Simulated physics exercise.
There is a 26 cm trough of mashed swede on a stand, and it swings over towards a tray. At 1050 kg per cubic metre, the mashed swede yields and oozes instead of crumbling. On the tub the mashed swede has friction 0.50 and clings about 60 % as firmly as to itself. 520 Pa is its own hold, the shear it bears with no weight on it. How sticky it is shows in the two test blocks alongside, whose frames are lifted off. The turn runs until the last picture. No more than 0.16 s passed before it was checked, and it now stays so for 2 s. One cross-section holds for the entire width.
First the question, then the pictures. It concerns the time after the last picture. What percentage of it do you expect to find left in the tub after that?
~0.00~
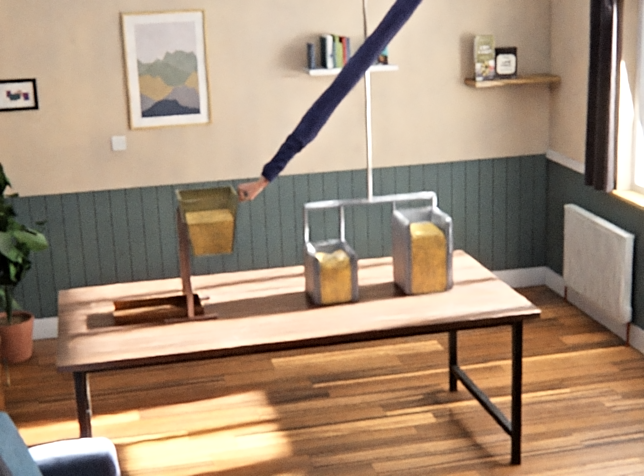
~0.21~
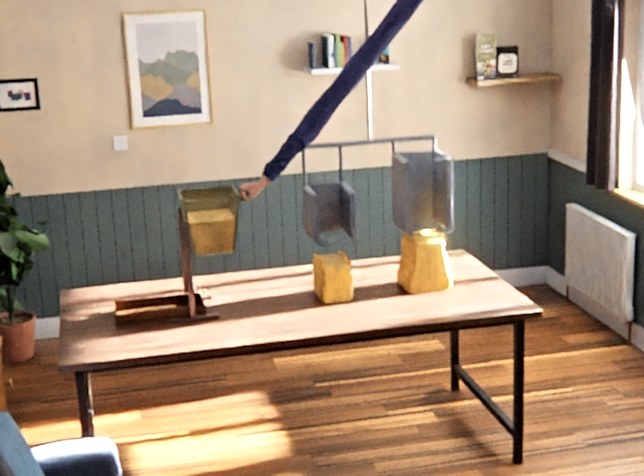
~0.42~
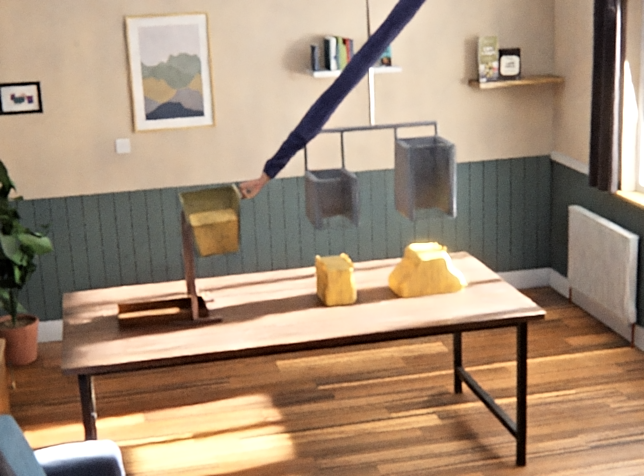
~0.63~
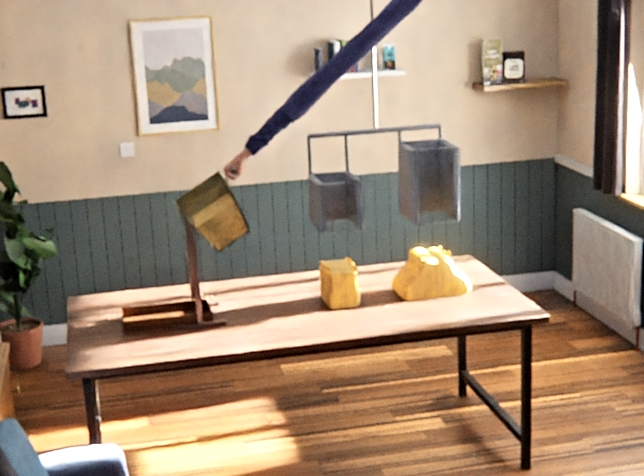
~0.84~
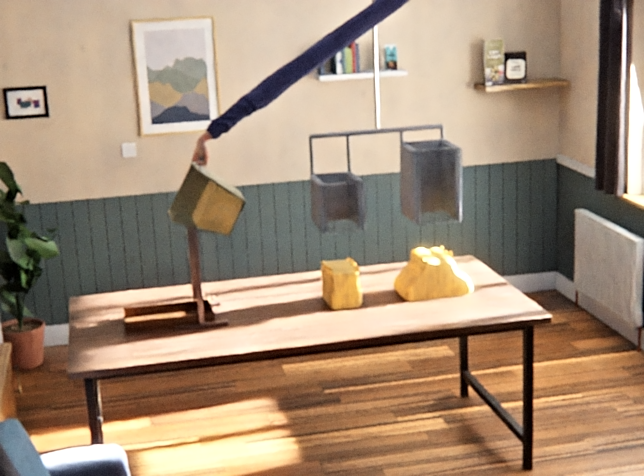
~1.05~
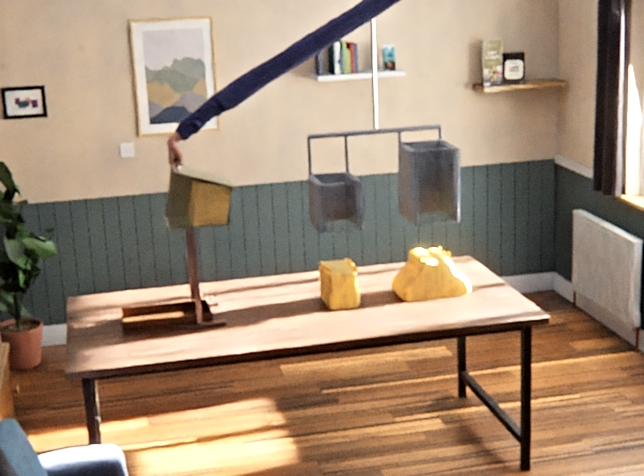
About 100 percent is left in the tub.
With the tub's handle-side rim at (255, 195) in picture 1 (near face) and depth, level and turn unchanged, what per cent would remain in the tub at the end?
Remaining in tub at end: Approx. 100 %.
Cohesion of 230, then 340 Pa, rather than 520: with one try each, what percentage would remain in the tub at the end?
Result: 90 % for the first case, 100 % for the second.
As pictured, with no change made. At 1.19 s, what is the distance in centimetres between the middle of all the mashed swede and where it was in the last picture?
Something like 0 cm, I'd say.
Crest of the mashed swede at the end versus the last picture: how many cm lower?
0 cm.
After 1.19 s, the tub is at 80 degrees and holds 100 %.
After 1.36 s, the tub is at 80 degrees and holds 100 %.
After 1.53 s, the tub is at 80 degrees and holds 100 %.
After 1.70 s, the tub is at 80 degrees and holds 100 %.
After 3.05 s, at the end, the tub is at 80 degrees and holds 100 %.
